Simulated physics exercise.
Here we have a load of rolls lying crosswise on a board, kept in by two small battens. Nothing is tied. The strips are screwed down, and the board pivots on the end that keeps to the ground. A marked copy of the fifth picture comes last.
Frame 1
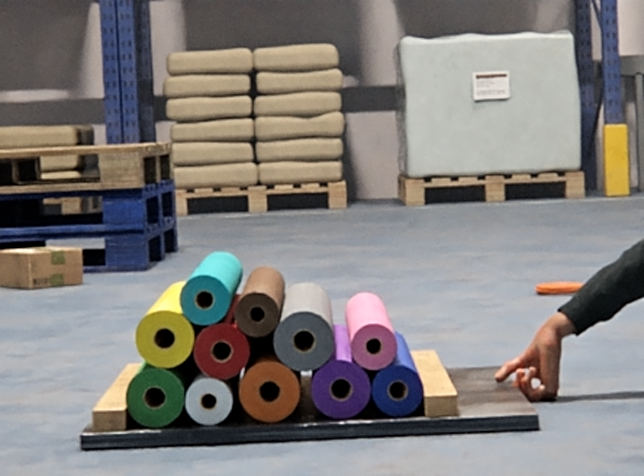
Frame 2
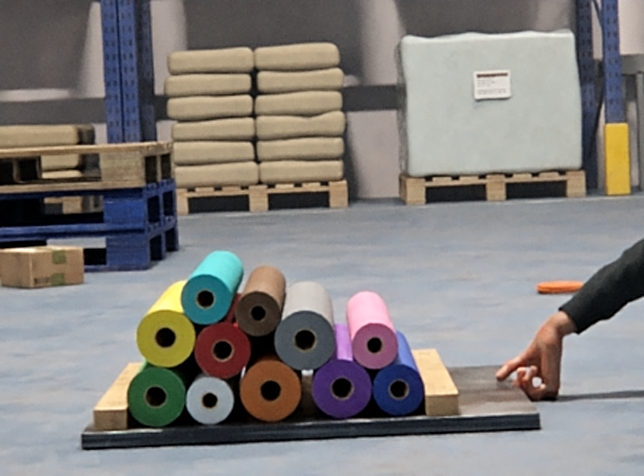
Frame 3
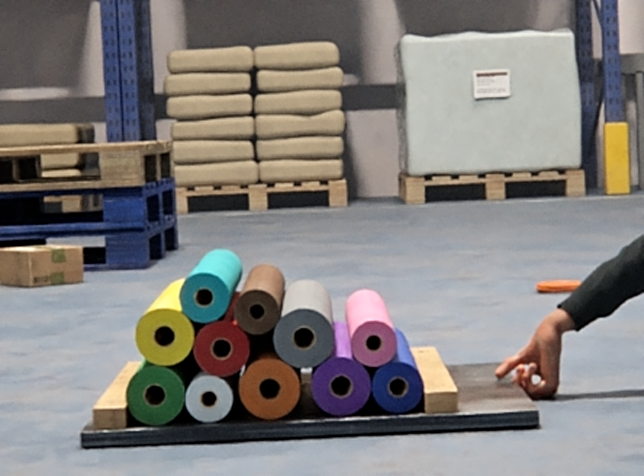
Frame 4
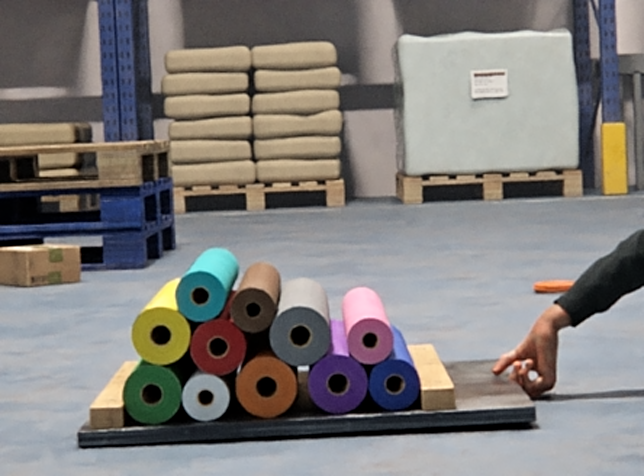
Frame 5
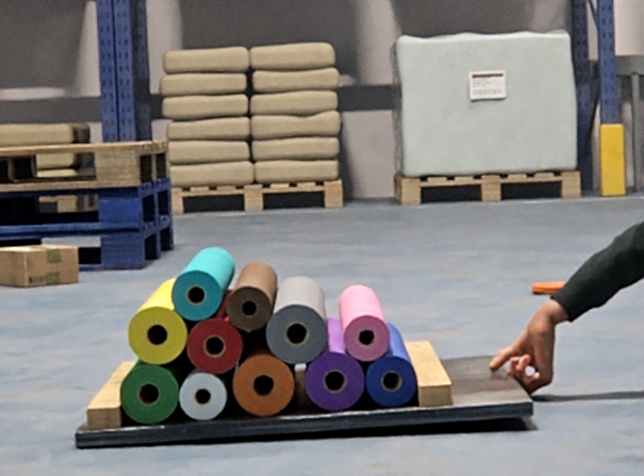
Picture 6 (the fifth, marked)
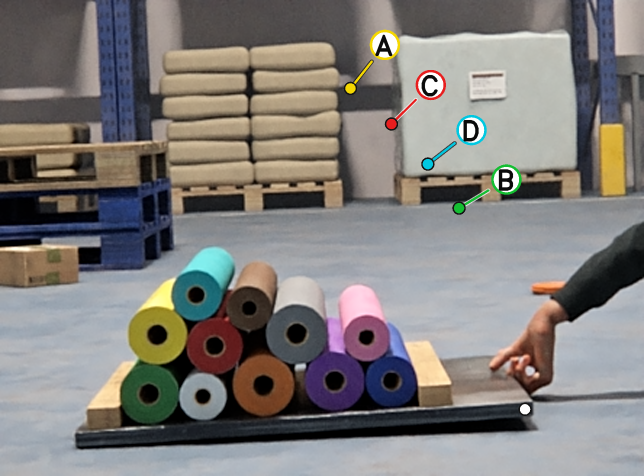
Colourful rolls stacked between wooden strips on a dark board barely shifting as a hand slightly lifts the board's right end.
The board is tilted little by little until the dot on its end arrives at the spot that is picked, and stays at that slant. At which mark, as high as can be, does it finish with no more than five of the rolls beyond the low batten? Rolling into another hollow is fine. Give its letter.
The last mark within the limit is D.
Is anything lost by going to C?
Yes.
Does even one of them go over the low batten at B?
At B: Yes.
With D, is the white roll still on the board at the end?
Yes.
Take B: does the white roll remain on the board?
Yes, with B.
On the marked copy, A at (350, 88); B at (459, 208); C at (391, 124); D at (428, 164); the white dot at (525, 409).
Following D. Soon after the start, board at 20°.
Later, board at 36°.
In the end, board at 36°, five over the low batten.
As for the rest, A six over the low batten; B two over the low batten (yellow, turquoise); C six over the low batten.
